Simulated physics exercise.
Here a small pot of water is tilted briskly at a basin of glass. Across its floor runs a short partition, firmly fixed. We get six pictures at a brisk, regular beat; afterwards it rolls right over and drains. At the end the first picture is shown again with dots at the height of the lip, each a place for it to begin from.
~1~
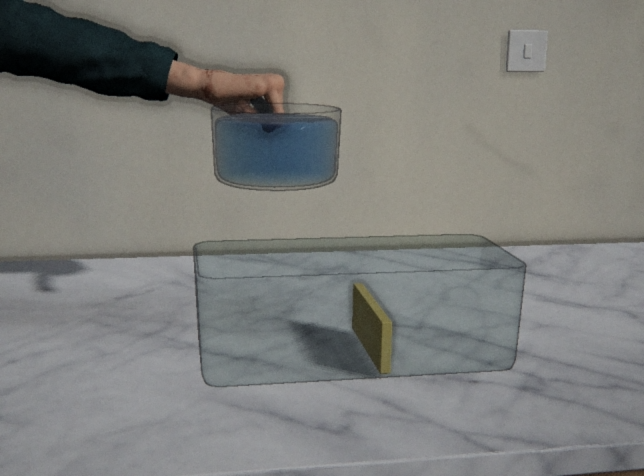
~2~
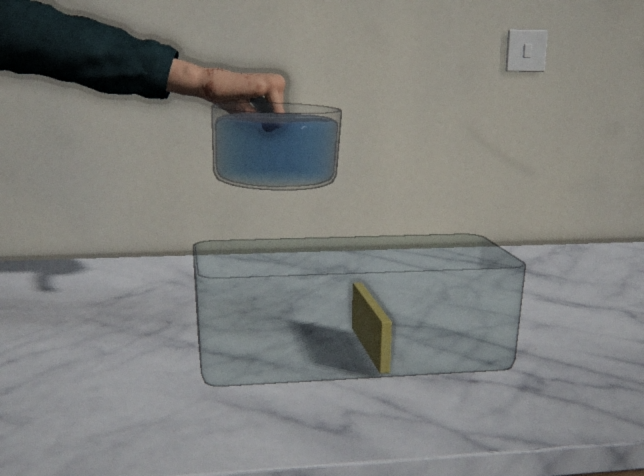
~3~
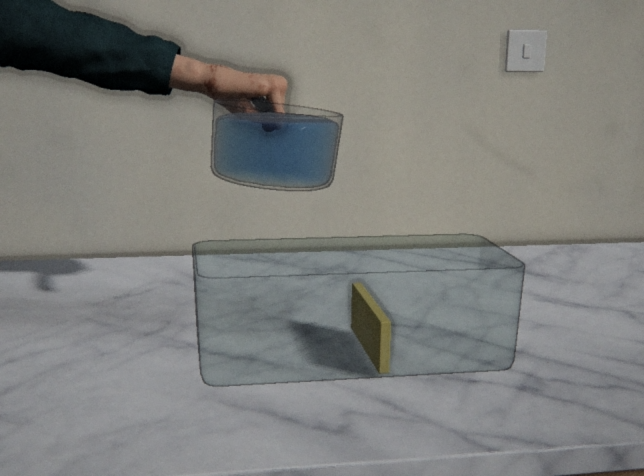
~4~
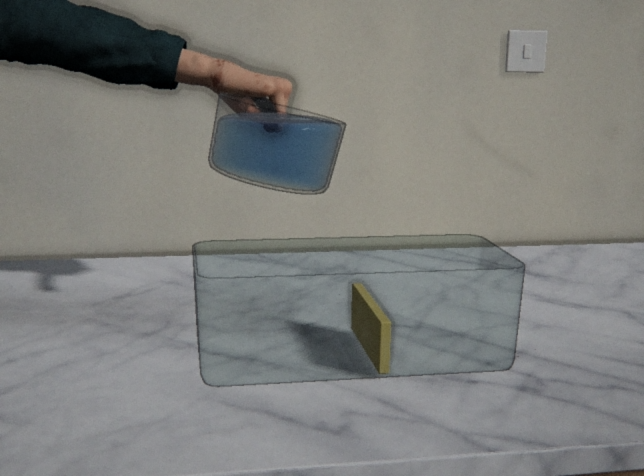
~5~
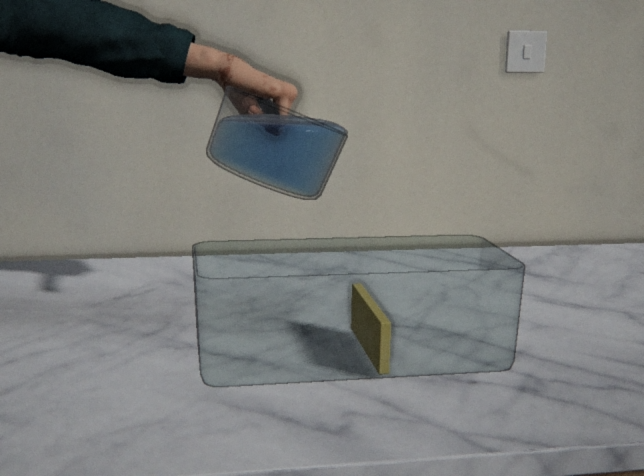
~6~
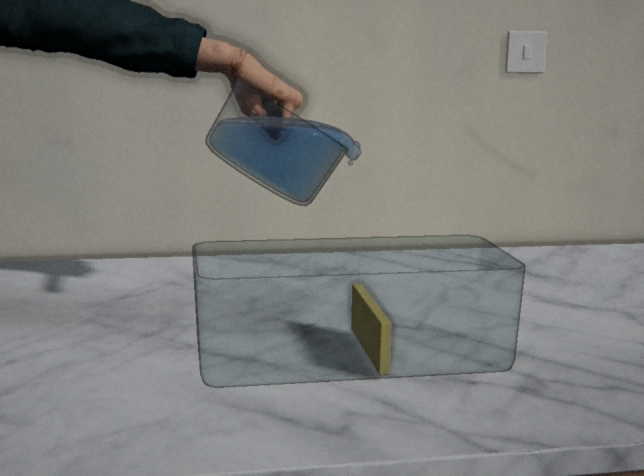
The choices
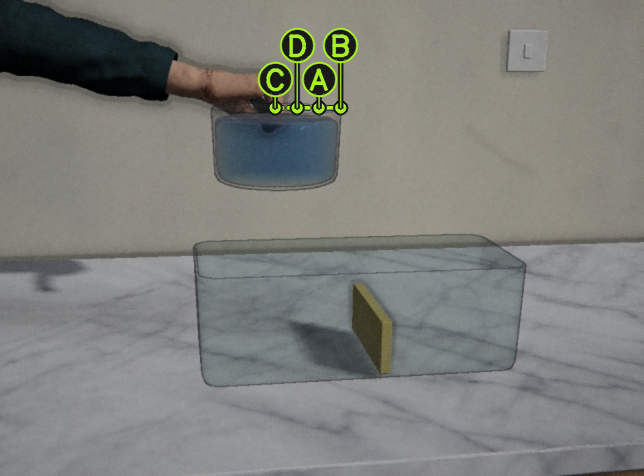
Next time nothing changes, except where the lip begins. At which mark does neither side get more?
A beats the others.
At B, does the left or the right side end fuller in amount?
The right side.
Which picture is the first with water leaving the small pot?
Picture 5.
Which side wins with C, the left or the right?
The left side.
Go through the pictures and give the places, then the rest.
The first frame shows upright, lip at (337, 107); basin from (202, 385) to (514, 367); top of the wall at (371, 301); nothing has left yet.
The second frame shows upright, lip at (338, 109); nothing has left yet.
The third frame shows tipped about 6°, lip at (339, 113); nothing has left yet.
The fourth frame shows tipped about 13°, lip at (342, 122); nothing has left yet.
The fifth frame shows tipped about 21°, lip at (344, 133); water is over the lip, down to (340, 130).
The sixth frame shows tipped about 32°, lip at (345, 146); water is over the lip, down to (351, 163).
In lime, A at (319, 107); B at (340, 107); C at (275, 107); D at (297, 107).
For spot A, about 50 % ends left of the wall and 49 % right of it.
For spot B, about 28 % ends left of the wall and 71 % right of it.
For spot C, about 96 % ends left of the wall and 2 % right of it.
For spot D, about 80 % ends left of the wall and 17 % right of it; 3 % is lost outside.
